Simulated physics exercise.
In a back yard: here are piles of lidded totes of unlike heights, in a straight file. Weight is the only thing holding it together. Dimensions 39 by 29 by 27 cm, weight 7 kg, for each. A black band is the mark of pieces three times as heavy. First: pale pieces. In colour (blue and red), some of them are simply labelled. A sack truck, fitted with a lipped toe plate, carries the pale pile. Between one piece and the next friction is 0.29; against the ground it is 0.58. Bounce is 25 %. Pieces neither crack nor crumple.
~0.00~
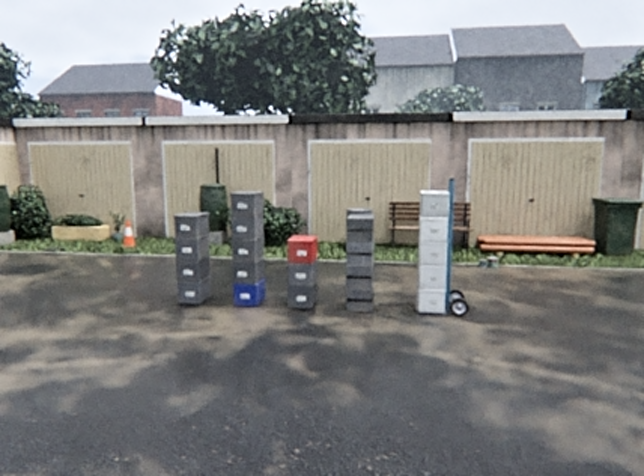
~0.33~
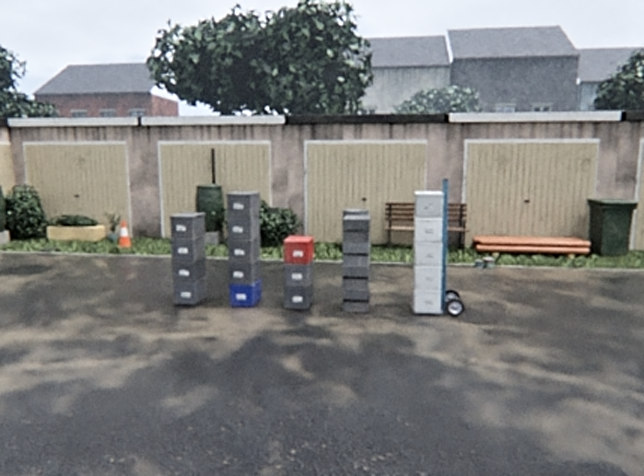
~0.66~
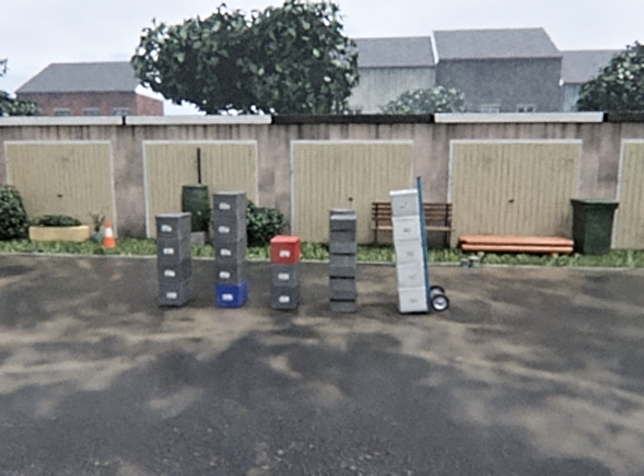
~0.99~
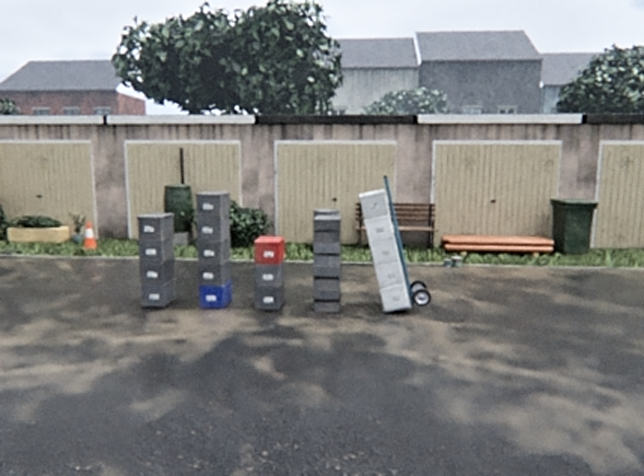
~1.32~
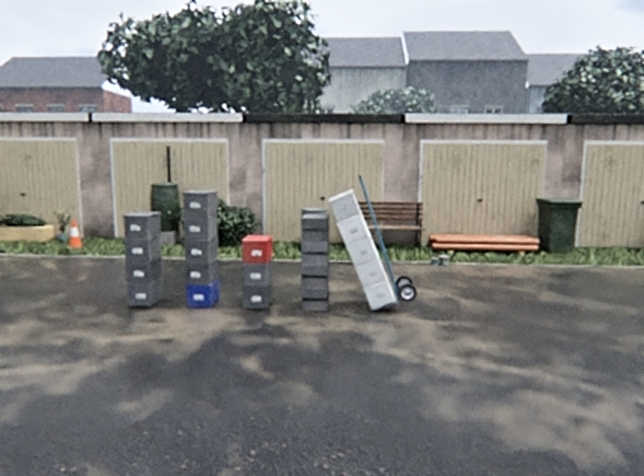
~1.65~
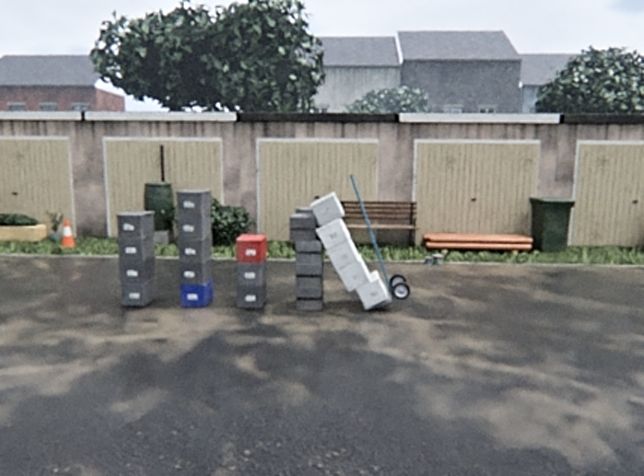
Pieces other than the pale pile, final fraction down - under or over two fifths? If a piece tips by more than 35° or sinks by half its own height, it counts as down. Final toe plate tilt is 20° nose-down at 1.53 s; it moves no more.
Under.
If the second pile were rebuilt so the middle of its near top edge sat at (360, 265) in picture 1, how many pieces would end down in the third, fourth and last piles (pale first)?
Third 1, fourth 0, last 0.
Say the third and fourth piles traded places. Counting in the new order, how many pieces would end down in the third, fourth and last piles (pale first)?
Down tally in the new order: Third = 0, fourth = 0, last = 0.
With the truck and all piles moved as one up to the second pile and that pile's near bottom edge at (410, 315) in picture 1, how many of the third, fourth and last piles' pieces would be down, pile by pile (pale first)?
Down per pile: Third 0; fourth 0; last 0.
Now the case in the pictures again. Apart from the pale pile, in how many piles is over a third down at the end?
I make it 0 of the piles.
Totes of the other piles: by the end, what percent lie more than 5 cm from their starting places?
Displaced: 5 %.
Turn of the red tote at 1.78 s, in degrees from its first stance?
About 0 degrees.
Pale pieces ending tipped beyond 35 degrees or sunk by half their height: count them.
0 of them.
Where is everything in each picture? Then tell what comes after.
In the first frame (places mark the middle of the side facing us; the camera pans a little), truck frame (452, 207) 0° forward; blue tote (245, 296); red tote (300, 252); the rest undisturbed.
Truck frame (446, 207) 1° forward; red tote (296, 253), in the second frame.
Truck frame (422, 205) 6° forward, top of the pale pile leaning 6°; red tote (283, 253); the rest undisturbed, in the third frame.
Truck frame (392, 203) 13° forward, top of the pale pile leaning 13°; blue tote (211, 298); the rest undisturbed, in the fourth frame.
Truck frame (368, 202) 19° forward, top of the pale pile leaning 23°; blue tote (199, 297); the rest undisturbed, in the fifth frame.
Truck frame (360, 201) 20° forward, top of the pale pile leaning 27°; red tote (249, 252); blue tote (193, 296); one has shifted, in the sixth frame.
After 1.71 s, 0 of the pale pile down; none of the 16 other totes down, 1 disturbed.
At rest (2.6 s), 0 of the pale pile down; none of the 16 other totes down, 1 disturbed; blue tote unmoved; red tote unmoved. That is 0 per cent. As the last picture would show them, middles, blue tote near (198, 292), red tote near (252, 249).
